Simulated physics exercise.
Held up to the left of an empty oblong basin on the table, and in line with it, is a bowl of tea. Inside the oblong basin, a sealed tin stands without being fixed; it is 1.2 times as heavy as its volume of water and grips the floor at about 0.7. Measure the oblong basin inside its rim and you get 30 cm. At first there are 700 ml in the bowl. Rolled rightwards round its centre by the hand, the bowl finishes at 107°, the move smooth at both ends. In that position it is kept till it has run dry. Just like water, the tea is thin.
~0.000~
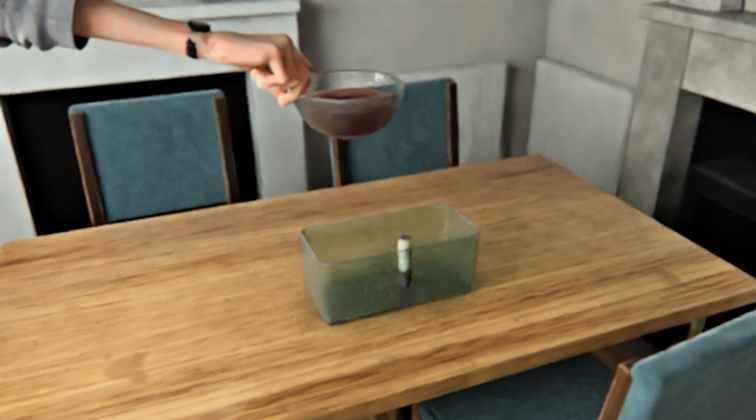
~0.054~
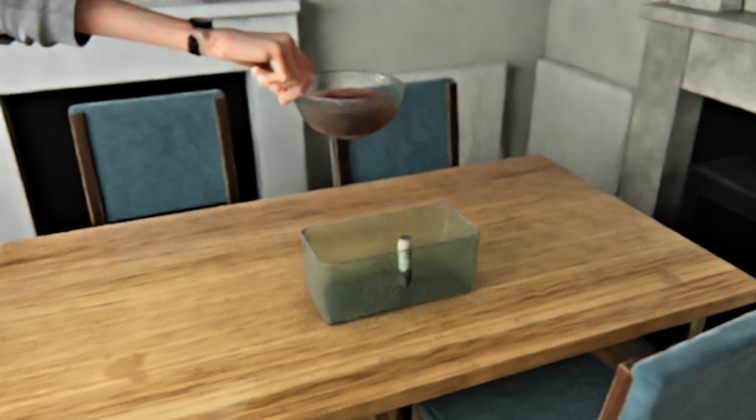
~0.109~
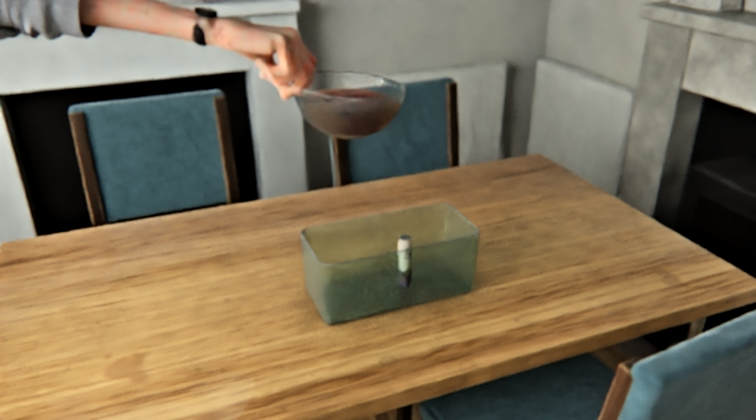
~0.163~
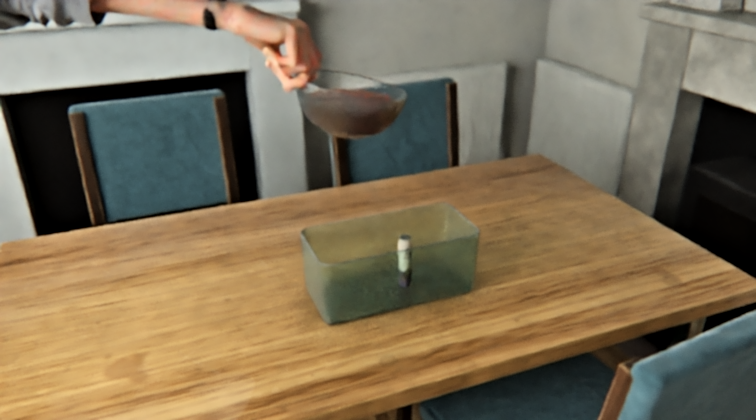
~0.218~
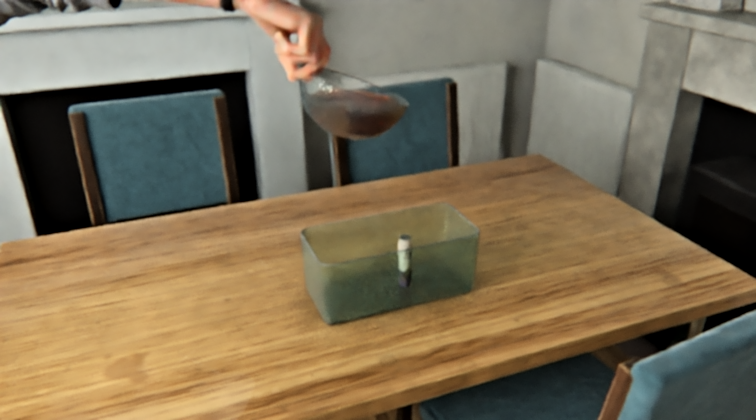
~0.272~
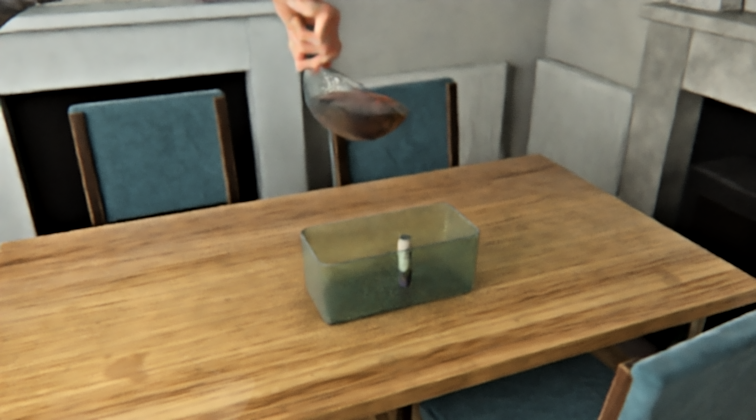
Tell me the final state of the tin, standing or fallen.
It keels over.
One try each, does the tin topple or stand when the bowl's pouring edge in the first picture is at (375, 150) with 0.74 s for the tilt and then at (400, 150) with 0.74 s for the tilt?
Trial 1 - tin tips; trial 2 - tin stays standing.
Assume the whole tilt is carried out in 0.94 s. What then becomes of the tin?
Outcome - the tin comes down.
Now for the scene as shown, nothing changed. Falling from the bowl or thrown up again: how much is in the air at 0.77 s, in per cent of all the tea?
Airborne share: Near 18 %.
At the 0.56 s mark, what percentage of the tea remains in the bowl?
Roughly 12 %.
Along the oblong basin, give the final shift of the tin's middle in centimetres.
8.5 cm.
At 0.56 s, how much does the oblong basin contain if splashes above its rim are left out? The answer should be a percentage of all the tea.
Near 22 in a hundred.
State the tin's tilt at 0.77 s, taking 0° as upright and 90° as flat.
Roughly 20°.
After 0.56 s the tilt is 92° and 11 per cent is still to pour; the tin stands where it began.
After 0.77 s the tilt is 107° and 0 per cent is still to pour; the tin leans 19°.
After 1.00 s the tilt is 107° and 0 per cent is still to pour; the tin lies on its side.
After 1.24 s the tilt is 107° and 0 per cent is still to pour; the tin lies on its side.
In the end the tin lies on its side.
